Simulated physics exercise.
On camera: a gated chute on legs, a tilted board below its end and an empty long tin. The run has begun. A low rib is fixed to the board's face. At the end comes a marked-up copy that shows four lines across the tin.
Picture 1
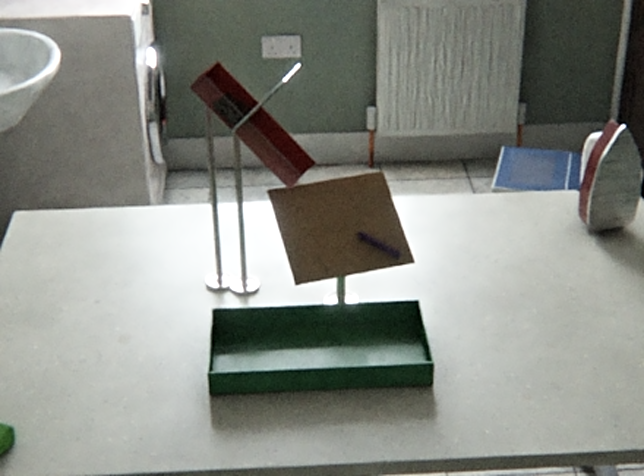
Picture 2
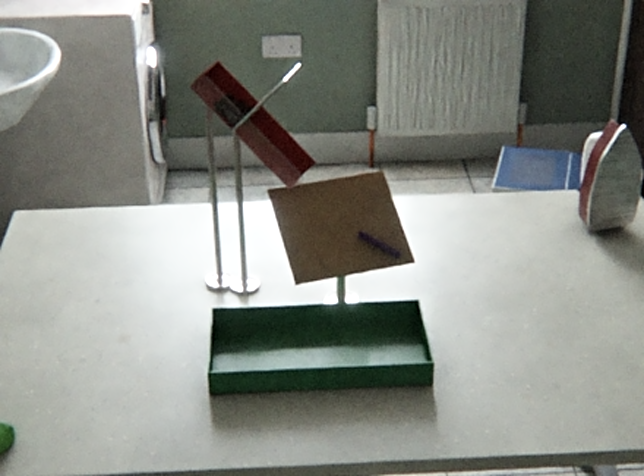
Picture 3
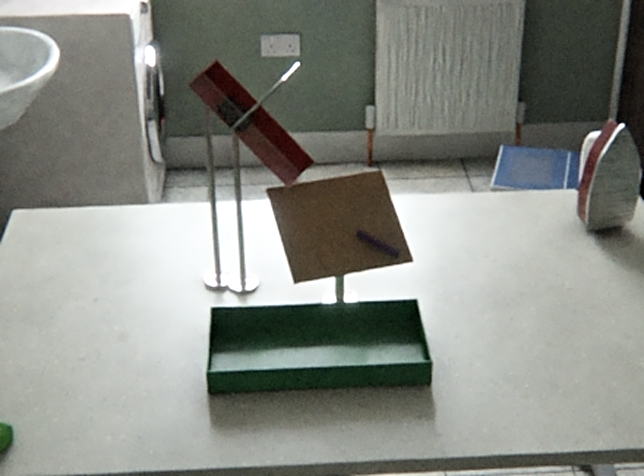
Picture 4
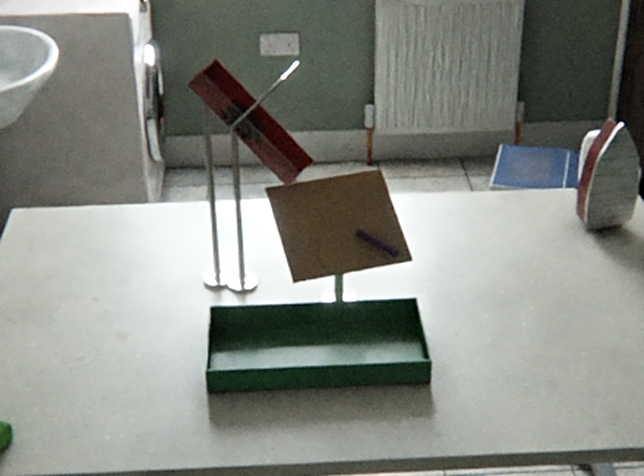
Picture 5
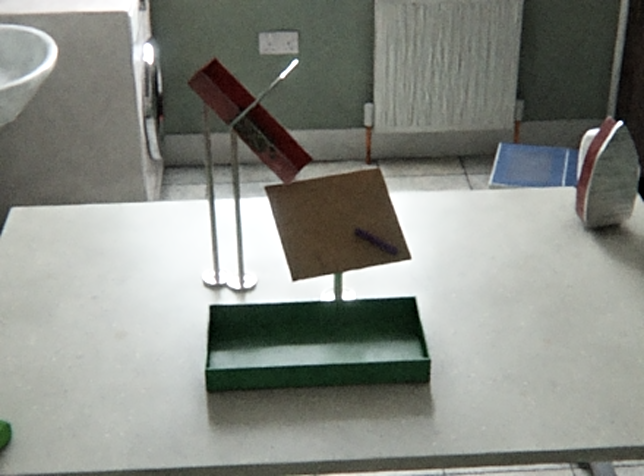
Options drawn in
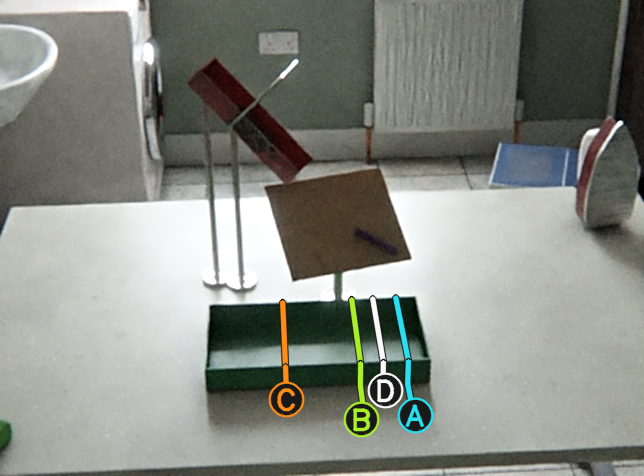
The clip shows a sloping red chute on thin metal legs above a tilted brown board and an empty green tin on a pale table, as small dark pieces slide partway down the chute while everything else stays still.
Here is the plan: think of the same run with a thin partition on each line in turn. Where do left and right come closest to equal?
Go for D.
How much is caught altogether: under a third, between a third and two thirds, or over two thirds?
About that: Over two thirds.
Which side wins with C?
The right side.
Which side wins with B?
More lands on the right.
On the marked copy, line A crosses the front rim at (408, 360); line B crosses the front rim at (360, 362); line C crosses the front rim at (285, 365); line D crosses the front rim at (383, 361).
With A, of what is caught, the larger part on the left of the divider, roughly a quarter on the right.
With B, of what is caught, roughly a quarter on the left of the divider, the larger part on the right.
With C, of what is caught, not one piece on the left of the divider, every piece on the right.
With D, of what is caught, roughly half on the left of the divider, roughly half on the right.
